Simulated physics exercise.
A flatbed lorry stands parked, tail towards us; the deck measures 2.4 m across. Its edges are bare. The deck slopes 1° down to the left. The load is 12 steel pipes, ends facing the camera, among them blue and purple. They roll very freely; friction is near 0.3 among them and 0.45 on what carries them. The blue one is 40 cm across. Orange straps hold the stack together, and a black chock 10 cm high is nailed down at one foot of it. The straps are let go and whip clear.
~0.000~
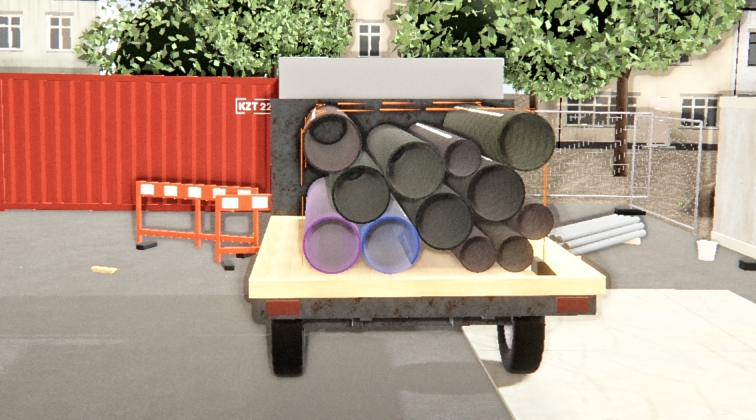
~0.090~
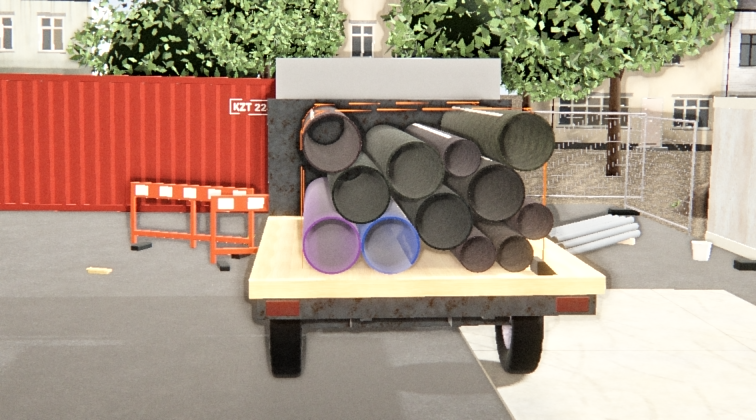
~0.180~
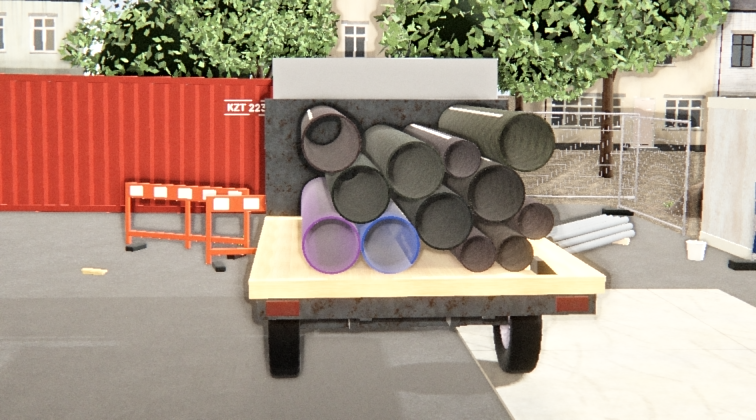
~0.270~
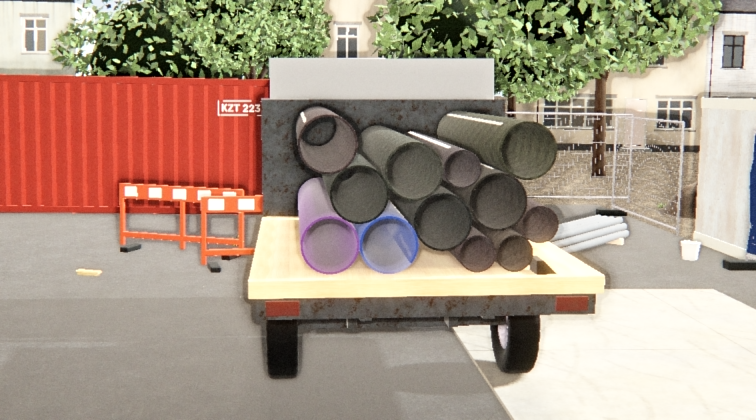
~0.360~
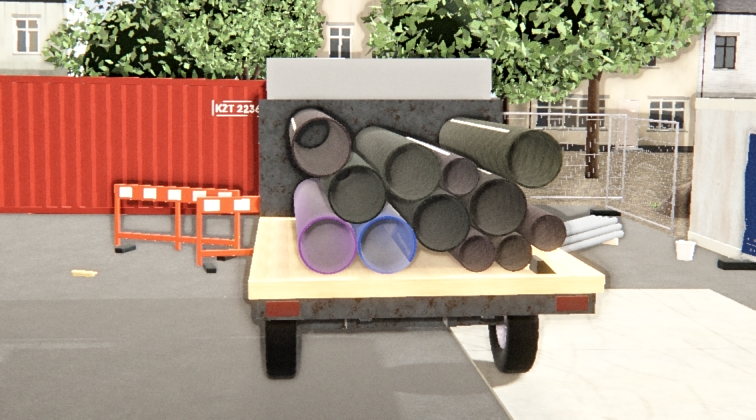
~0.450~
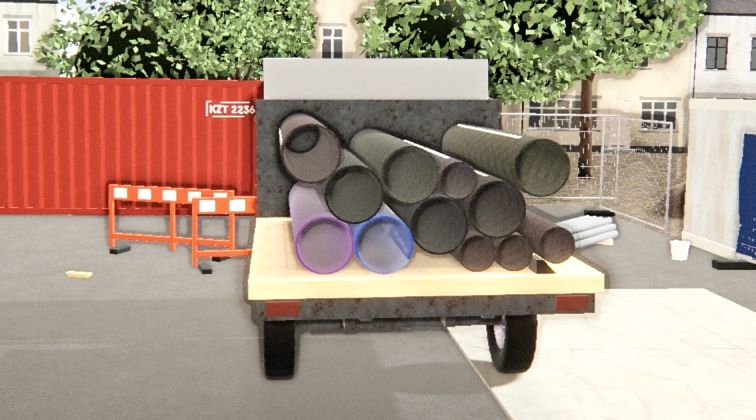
In a yard with a red container, a flatbed lorry stood loaded with dark, purple and blue pipes; the orange straps around them disappeared, then the pipes shifted slightly, spreading outwards on both sides.
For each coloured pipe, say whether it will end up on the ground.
The blue one goes over the edge; the purple one ends on the ground.
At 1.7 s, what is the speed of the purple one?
Roughly 0.6 m/s.
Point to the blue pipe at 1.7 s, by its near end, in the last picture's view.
Around (322, 246).
By 1.7 s, blue is on the deck, 50 cm from the left edge, rolling left; purple is down on the left; 3 of 12 are off.
By 3.3 s, blue is on the ground to the left; purple is down on the left; 6 of 12 are off.
Finally (8.9 s), blue is down on the left; purple is on the ground to the left; 9 of 12 are off.
